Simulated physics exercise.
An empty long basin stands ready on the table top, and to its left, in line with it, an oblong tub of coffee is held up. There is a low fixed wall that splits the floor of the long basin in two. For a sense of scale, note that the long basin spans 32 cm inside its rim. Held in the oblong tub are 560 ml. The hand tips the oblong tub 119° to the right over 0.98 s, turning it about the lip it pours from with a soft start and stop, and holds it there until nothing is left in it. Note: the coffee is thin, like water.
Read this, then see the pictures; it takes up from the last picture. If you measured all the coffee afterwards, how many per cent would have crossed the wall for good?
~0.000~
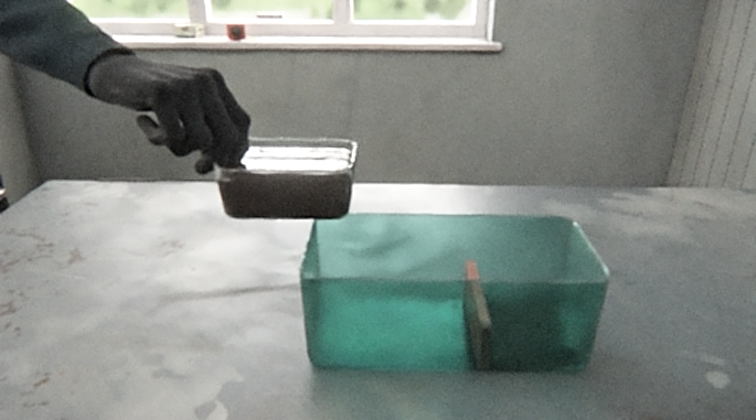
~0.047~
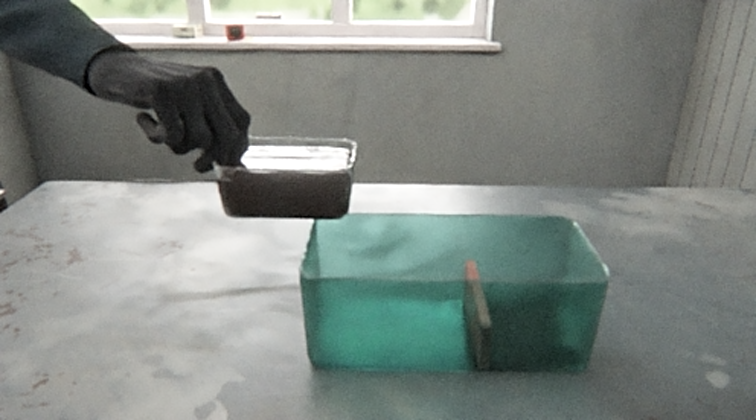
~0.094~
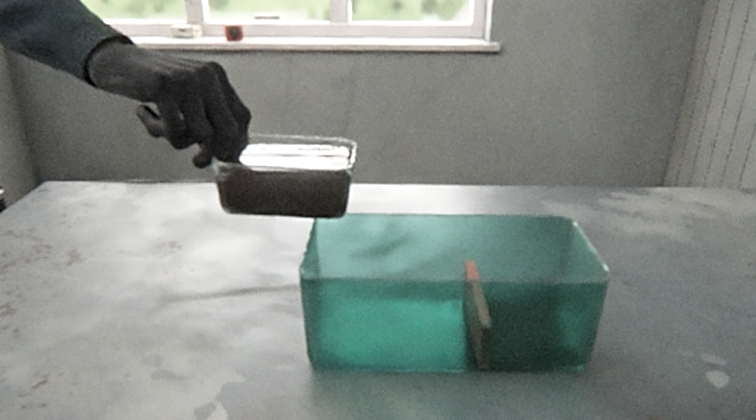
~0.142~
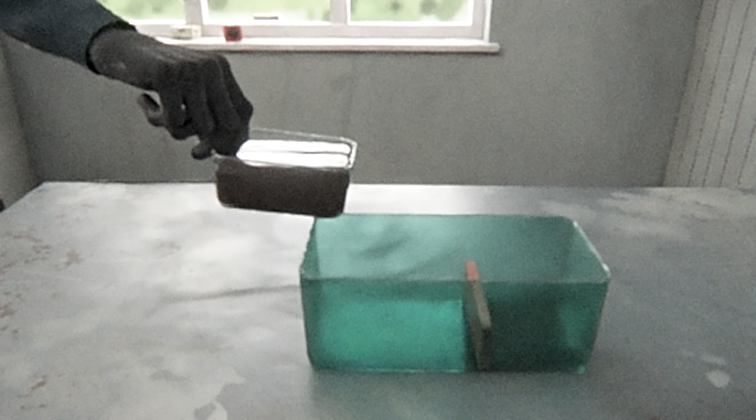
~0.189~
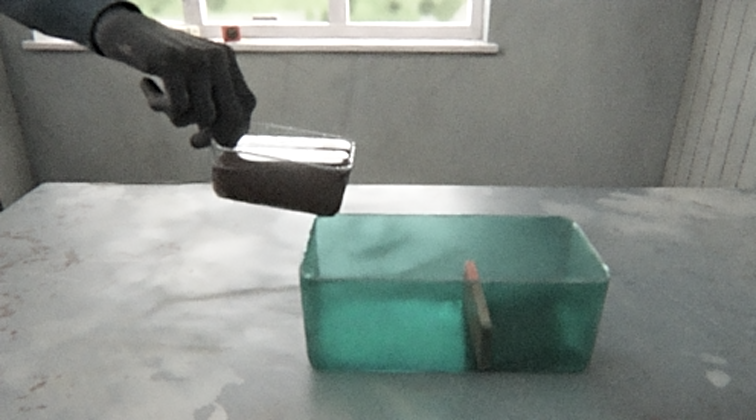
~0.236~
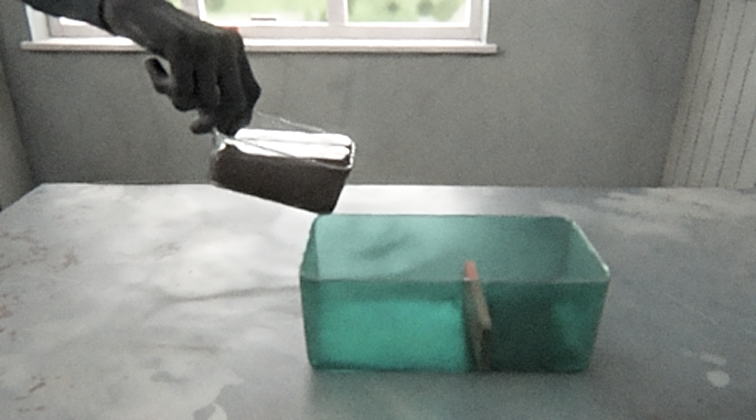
Around 3 per cent would have crossed.
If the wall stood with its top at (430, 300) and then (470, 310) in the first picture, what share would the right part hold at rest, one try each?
First 75, then 30 per cent.
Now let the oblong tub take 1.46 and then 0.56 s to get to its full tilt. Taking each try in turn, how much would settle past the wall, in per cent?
About 0 %, then about 5 %.
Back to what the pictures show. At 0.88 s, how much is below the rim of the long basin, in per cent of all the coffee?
94 per cent, give or take a little.
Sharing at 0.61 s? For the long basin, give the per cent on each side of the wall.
26 on the left, 0 on the right, roughly.
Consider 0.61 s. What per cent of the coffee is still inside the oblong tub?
I'd estimate some 24 % remains.
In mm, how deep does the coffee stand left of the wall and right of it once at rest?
Left part: About 18 mm; right part: About 0 mm.
Then, 0.61 s in, the tilt is 82° and 25 per cent is still to pour, 26 is left of the wall and 0 right of it.
Then, 0.88 s in, the tilt is 116° and 1 per cent is still to pour, 92 is left of the wall and 2 right of it.
Then, 1.17 s in, the tilt is 119° and 0 per cent is still to pour, 92 is left of the wall and 3 right of it.
Then, 1.48 s in, the tilt is 119° and 0 per cent is still to pour, 92 is left of the wall and 3 right of it.
Finally, 92 per cent lies left of the wall, 3 right of it and 5 outside.
